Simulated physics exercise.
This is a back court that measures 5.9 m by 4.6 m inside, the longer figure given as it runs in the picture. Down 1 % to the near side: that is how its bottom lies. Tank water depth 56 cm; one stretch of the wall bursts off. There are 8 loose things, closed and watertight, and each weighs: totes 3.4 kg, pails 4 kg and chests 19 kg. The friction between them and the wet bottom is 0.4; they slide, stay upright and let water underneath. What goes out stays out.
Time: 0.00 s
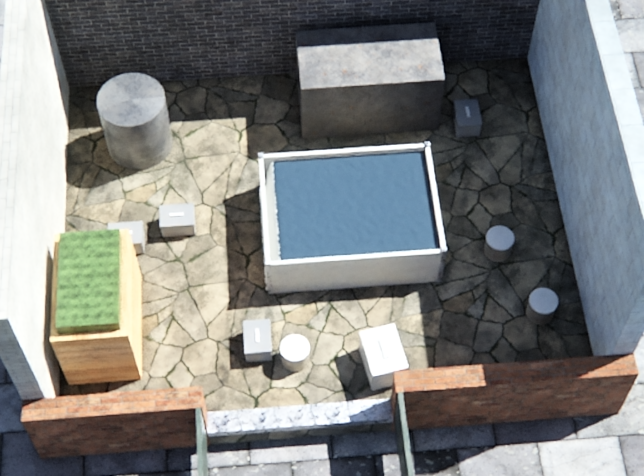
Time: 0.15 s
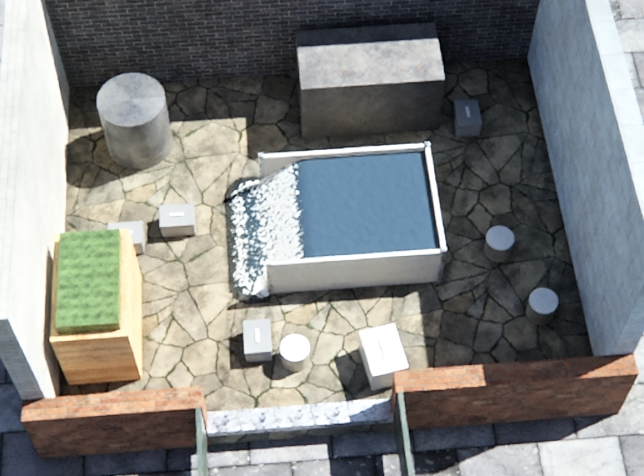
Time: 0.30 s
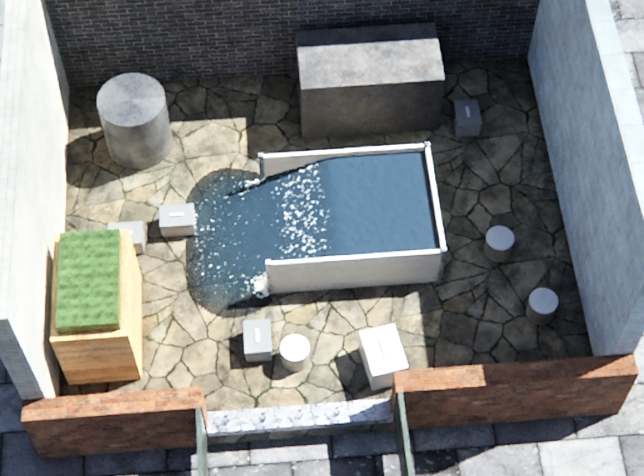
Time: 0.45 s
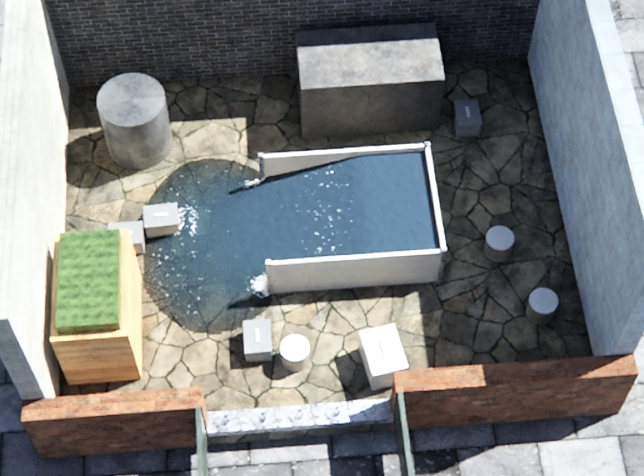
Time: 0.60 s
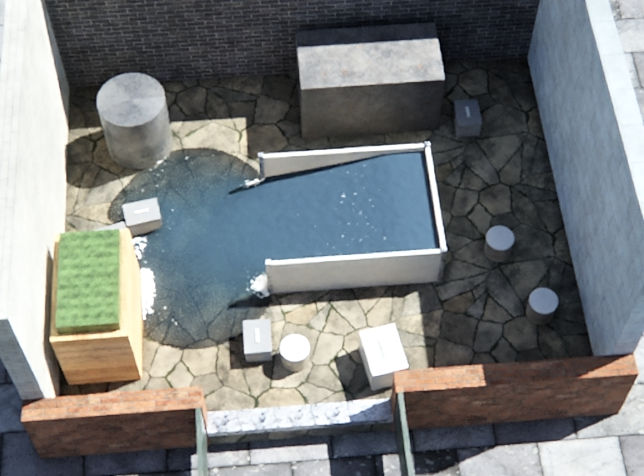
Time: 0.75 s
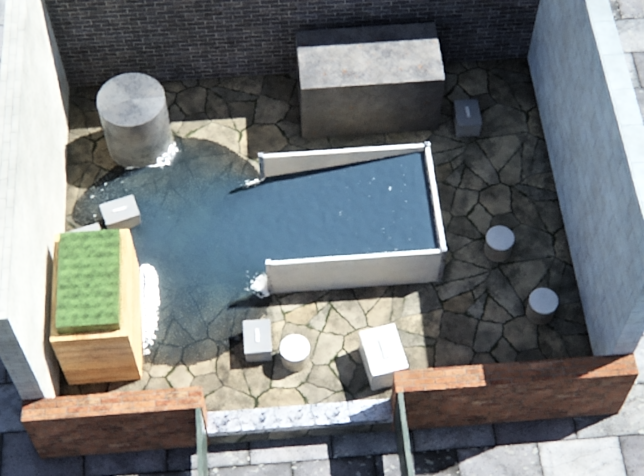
Water bursts out through the left side of a white-walled tank in a stone-paved walled court, seen from above by a still camera. A grey cylinder and a green-topped wooden box stand at left, a grey block behind, and small pale boxes and round pails around the floor. White froth leads, then a dark blue sheet fans leftward, pushing two small boxes left and foaming against the wooden box and cylinder.
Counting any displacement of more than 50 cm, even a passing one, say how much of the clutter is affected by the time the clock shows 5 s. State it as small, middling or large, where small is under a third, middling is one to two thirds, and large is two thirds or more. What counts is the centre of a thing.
Middling.
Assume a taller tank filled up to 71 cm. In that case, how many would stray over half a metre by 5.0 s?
You'd get 4 in that case.
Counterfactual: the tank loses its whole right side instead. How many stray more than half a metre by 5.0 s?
So the tally would be 6.
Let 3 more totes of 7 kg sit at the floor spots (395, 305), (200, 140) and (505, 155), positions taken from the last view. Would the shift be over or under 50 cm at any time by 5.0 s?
Result, in sequence: Below the mark / above the mark / below the mark.
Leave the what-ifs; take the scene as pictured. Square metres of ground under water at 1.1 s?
Somewhere about 8.5 m2, give or take.
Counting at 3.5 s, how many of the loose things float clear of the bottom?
I count 2.
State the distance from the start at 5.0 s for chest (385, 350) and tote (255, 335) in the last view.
Net shifts, in order: 5 cm and 60 cm.
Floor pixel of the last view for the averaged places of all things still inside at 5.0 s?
Centred roughly on (370, 253).
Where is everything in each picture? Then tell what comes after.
The first frame shows a tote at (177, 215), on the bottom; a tote at (125, 233) rests on the ground; 2.7 m2 under water; 0 of 8 have shifted.
The second frame shows a tote at (177, 215) rests on the ground; a tote at (125, 233) rests on the ground; water covers 3.4 m2; 0 of 8 have shifted.
The third frame shows a tote at (177, 215), on the bottom; a tote at (125, 233), on the bottom; 4.4 m2 under water; 0 of 8 have shifted.
The fourth frame shows a tote at (161, 215), on the bottom, 18 cm from its start; a tote at (125, 233) rests on the ground; water covers 5.5 m2; 1 of 8 have shifted.
The fifth frame shows a tote at (142, 212) rests on the ground, 41 cm from its start; a tote at (111, 236) rests on the ground, 16 cm from its start; water covers 6.6 m2; 2 of 8 have shifted.
The sixth frame shows a tote at (119, 210) rests on the ground, 67 cm from its start; a tote at (85, 238) rests on the ground, 46 cm from its start; water covers 7.5 m2; 2 of 8 have shifted.
After 1.1 s 2 of 8 are over 50 cm from their spots; 2 afloat.
After 2.2 s 2 of 8 are over 50 cm from their spots; 2 afloat.
After 3.5 s 1 of 8 are over 50 cm from their spots; 2 afloat.
After 5.0 s 4 of 8 are over 50 cm from their spots, and 4 have been at some point; 4 afloat.
